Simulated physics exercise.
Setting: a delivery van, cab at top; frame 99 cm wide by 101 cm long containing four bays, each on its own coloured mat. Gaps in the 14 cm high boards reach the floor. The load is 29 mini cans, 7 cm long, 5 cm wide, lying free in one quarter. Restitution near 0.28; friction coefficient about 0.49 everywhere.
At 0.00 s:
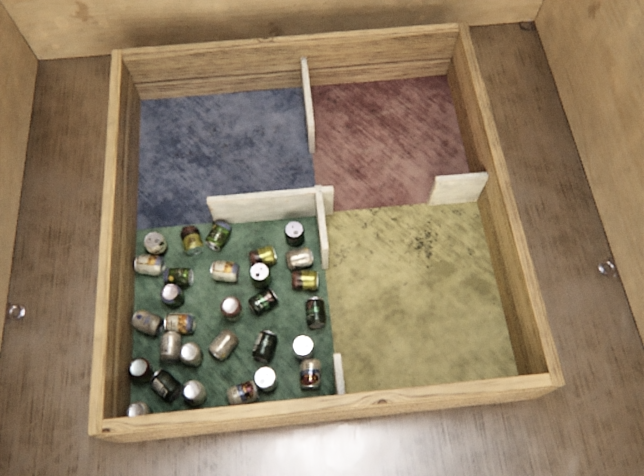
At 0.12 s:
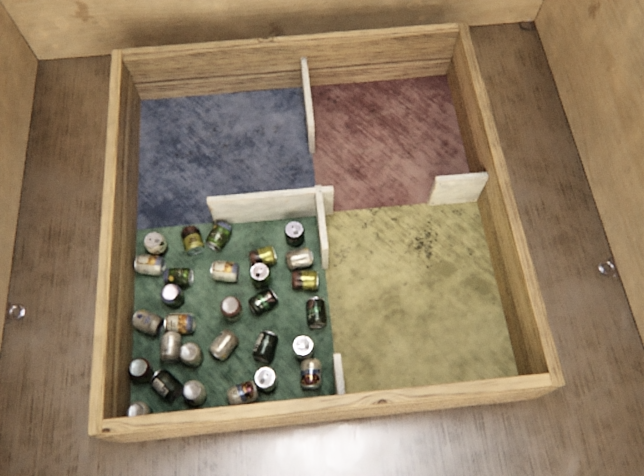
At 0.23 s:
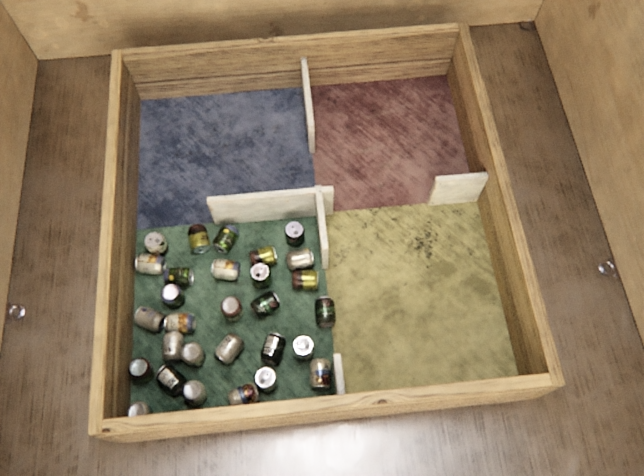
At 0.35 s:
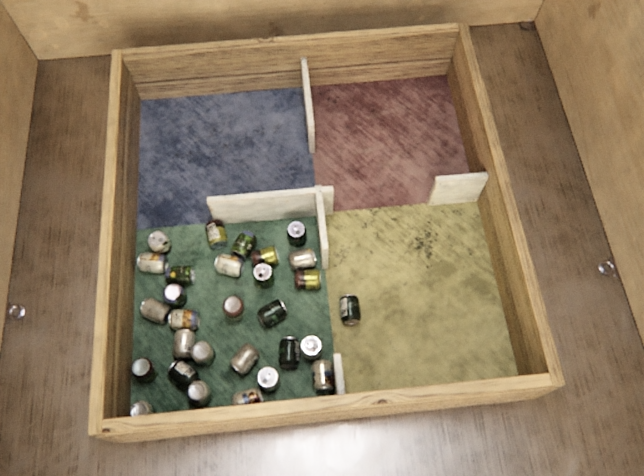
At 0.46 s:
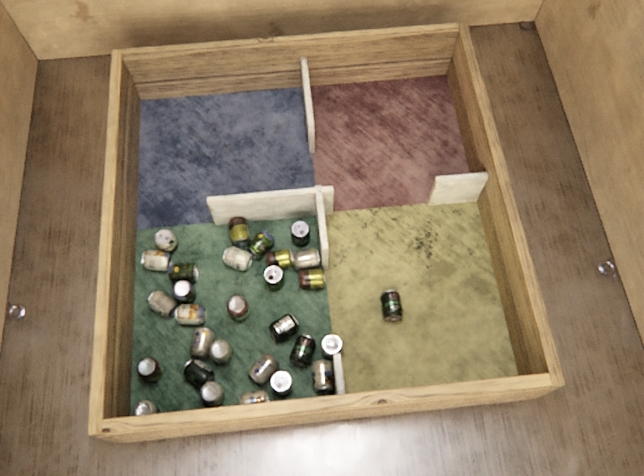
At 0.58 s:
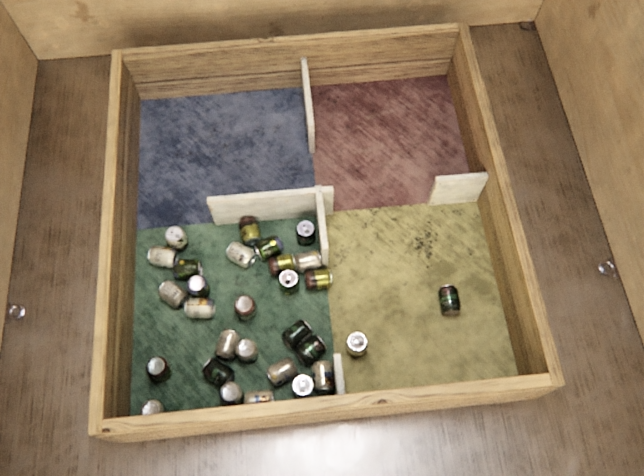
The clip opens on a wooden tray of four coloured sections, with small cans scattered across the green one at lower left. The cans barely stir at first, then shift rightward, and one crosses onto the yellow section. It travels farther right as a second can follows through the gap.
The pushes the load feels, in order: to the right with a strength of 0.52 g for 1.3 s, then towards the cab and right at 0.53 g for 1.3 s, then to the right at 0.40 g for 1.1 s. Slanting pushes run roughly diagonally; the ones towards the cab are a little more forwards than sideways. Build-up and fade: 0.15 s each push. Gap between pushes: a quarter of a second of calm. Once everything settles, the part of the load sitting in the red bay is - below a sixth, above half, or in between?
It is under a sixth.
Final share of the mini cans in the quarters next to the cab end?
About 0 %.
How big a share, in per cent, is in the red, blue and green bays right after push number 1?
Red 0, blue 0, green 60 per cent.
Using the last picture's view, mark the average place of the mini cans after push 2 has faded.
The average place is at about (344, 269).
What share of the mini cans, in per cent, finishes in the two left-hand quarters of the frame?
Roughly 60 per cent.
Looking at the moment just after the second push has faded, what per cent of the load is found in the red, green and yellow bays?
Red 0, green 60, yellow 30 %.
After push 1 (1.54 s), 1 in the blue bay, 18 in the green bay and 10 in the yellow bay.
After push 2 (3.09 s), 1 in the blue bay, 18 in the green bay and 10 in the yellow bay.
After push 3 (4.44 s), 1 in the blue bay, 17 in the green bay and 11 in the yellow bay.
Outcome (at 4.72 s), 1 in the blue bay, 17 in the green bay and 11 in the yellow bay. Asked share, 0 of 29, 0 per cent.
